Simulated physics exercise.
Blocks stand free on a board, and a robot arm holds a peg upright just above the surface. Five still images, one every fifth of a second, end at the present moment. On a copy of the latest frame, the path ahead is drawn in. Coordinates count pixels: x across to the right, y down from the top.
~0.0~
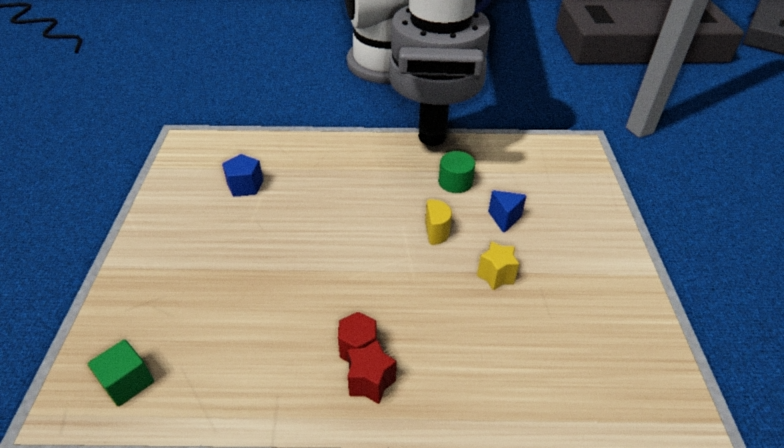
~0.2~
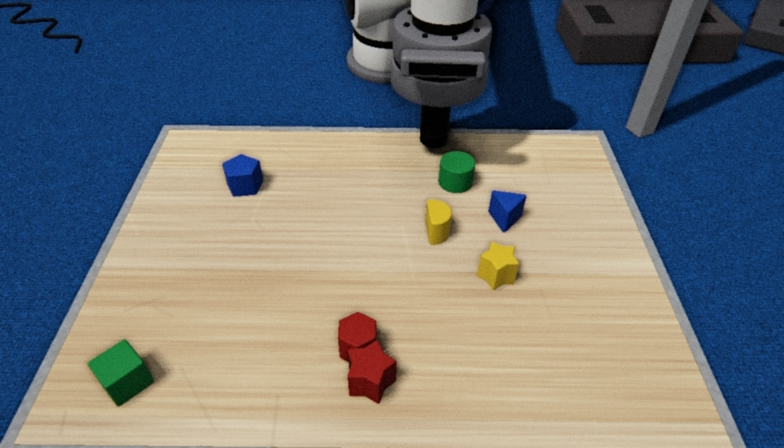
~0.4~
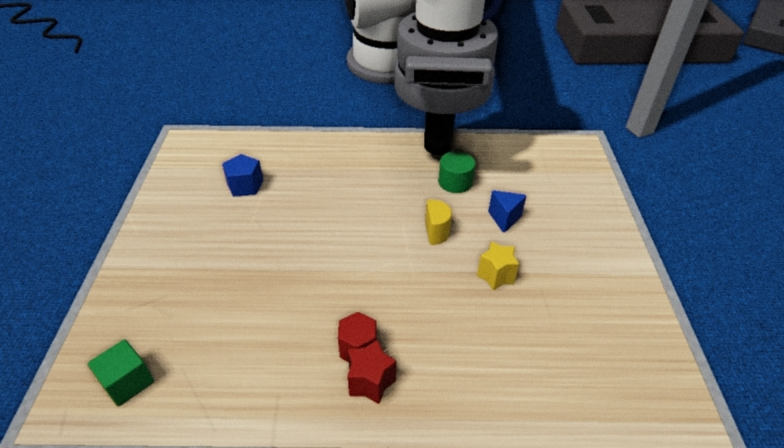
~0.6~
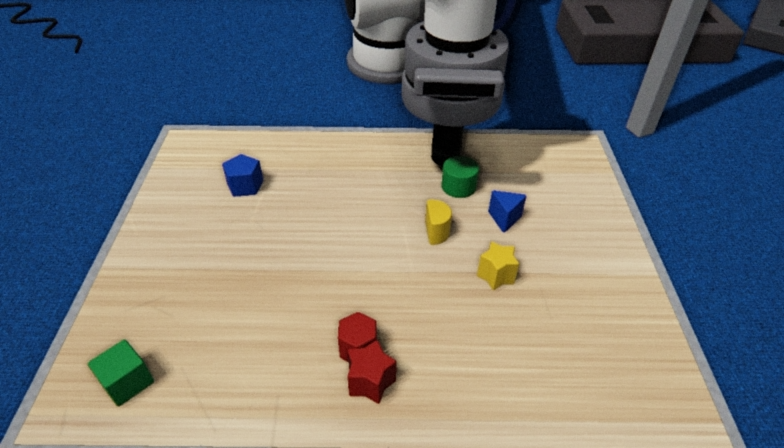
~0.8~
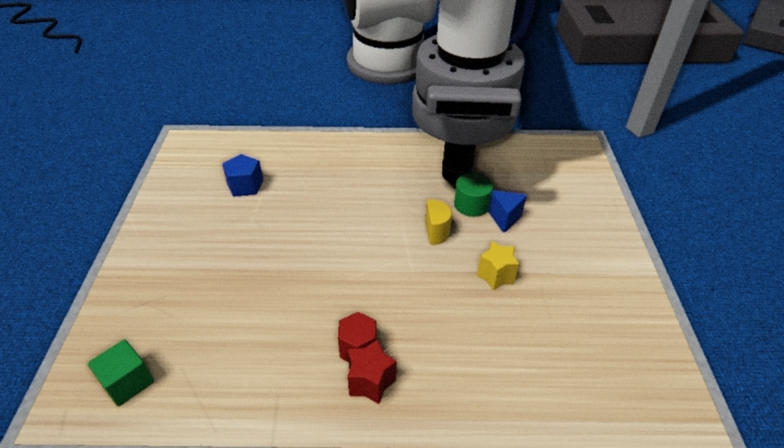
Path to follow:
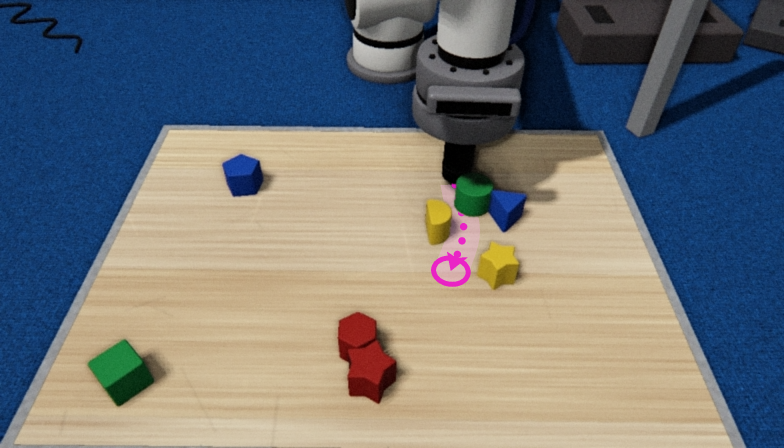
Robot arm lowering its black peg toward the board's green cylinder, then nudging it slightly down and right beside a blue triangular block.
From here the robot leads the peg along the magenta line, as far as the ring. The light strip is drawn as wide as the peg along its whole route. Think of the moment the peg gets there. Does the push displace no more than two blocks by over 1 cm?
Yes, that is how it ends up.
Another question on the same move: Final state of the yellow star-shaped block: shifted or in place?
It holds its position.
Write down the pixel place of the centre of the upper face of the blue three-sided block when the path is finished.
My best guess is (534, 209).
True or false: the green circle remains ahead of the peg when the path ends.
That claim is false.
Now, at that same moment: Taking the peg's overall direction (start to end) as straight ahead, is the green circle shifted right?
No, I don't think so.
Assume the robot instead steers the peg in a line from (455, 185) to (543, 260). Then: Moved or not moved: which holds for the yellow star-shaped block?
The yellow star-shaped block moves.
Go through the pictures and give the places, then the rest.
In the first frame, tip of the peg (432, 139), middles of tops, yellow half-round block (439, 211), green circle (458, 161), yellow star-shaped block (501, 254), blue three-sided block (509, 198).
In the second frame, peg (433, 141), nothing pushed.
In the third frame, peg (438, 147), nothing pushed.
In the fourth frame, peg (445, 159), green circle (461, 166).
In the fifth frame, peg (456, 176), yellow half-round block (439, 211), green circle (475, 183), yellow star-shaped block (501, 254), blue three-sided block (509, 198).
The line goes from (455, 185) over (461, 211) and (462, 240) to (451, 271).
The first path, step by step. One third of the way, peg (463, 202); green circle (490, 209); blue three-sided block (530, 208), turned 45° anticlockwise.
Two thirds of the way, peg (463, 232); yellow half-round block (435, 213), turned 20° clockwise; green circle (503, 225); blue three-sided block (534, 209), turned 55° anticlockwise.
At the end, peg (452, 262); yellow half-round block (435, 213), turned 20° clockwise; green circle (502, 225); yellow star-shaped block unmoved; blue three-sided block (534, 209), turned 55° anticlockwise.
